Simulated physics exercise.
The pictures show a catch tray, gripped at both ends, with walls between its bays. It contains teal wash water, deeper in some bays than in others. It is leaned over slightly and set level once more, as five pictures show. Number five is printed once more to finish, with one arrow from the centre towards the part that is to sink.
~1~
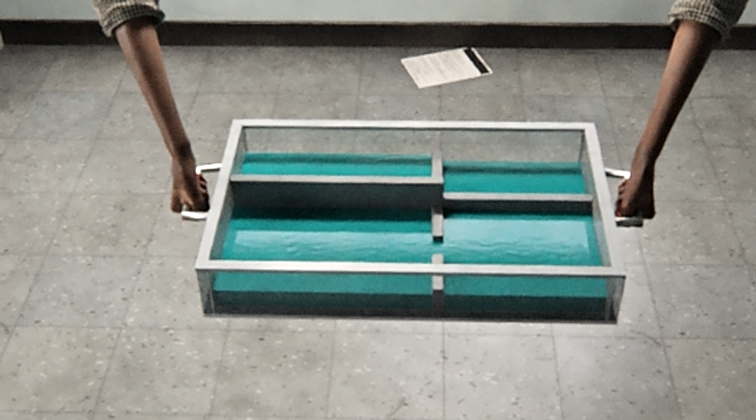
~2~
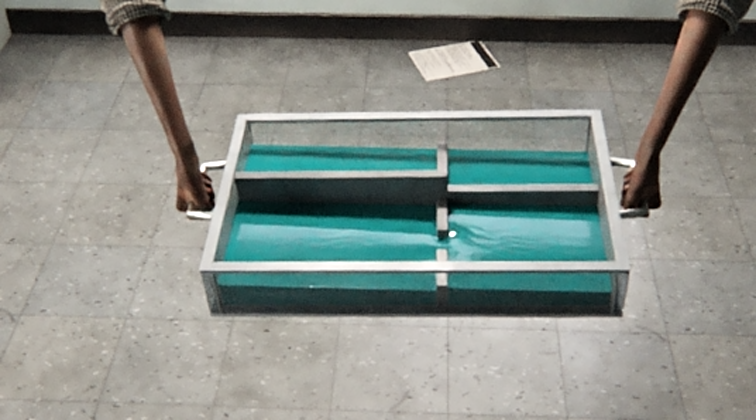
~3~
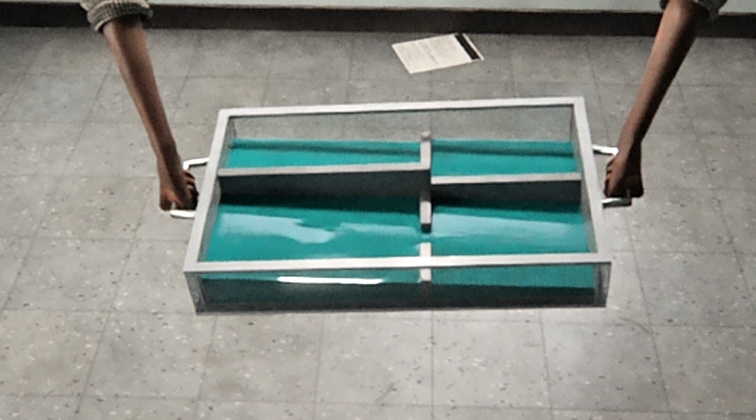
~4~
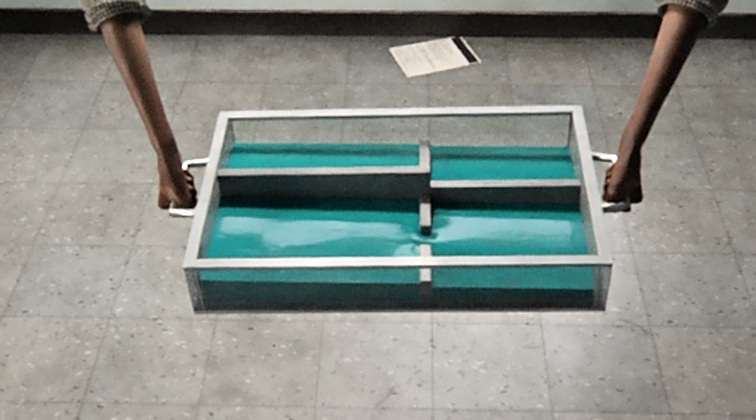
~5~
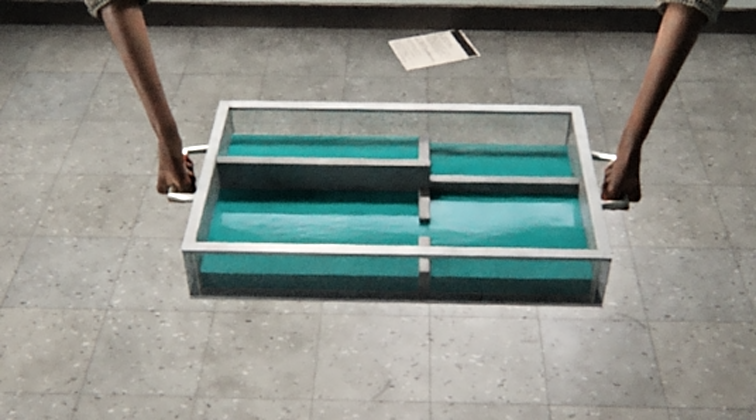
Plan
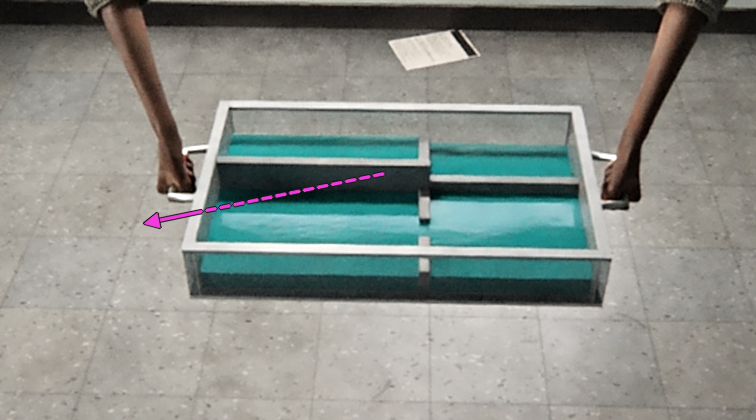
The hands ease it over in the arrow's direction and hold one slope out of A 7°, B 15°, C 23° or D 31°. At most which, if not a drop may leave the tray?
Angle A just does it.
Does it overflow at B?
Yes.
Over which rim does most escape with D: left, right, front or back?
The left rim.
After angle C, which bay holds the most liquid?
That is the front left bay.
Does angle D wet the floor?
Yes.
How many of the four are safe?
One of the four.
The tray is level; deepest in the back left bay, at (338, 178), shallowest in the back right.
Tipped about 3° down to the front left; no wall is crossed.
Tipped about 5° down to the front left; no wall is crossed.
Tipped about 3° down to the front left; no wall is crossed.
The tray is level; deepest in the back left bay, at (325, 160), shallowest in the back right.
The arrow ends at (149, 222).
If A is chosen, nothing spills; the front left bay holds the most.
If B is chosen, about 11 % goes over the rim.
If C is chosen, about 47 % goes over the rim.
If D is chosen, about 67 % goes over the rim.
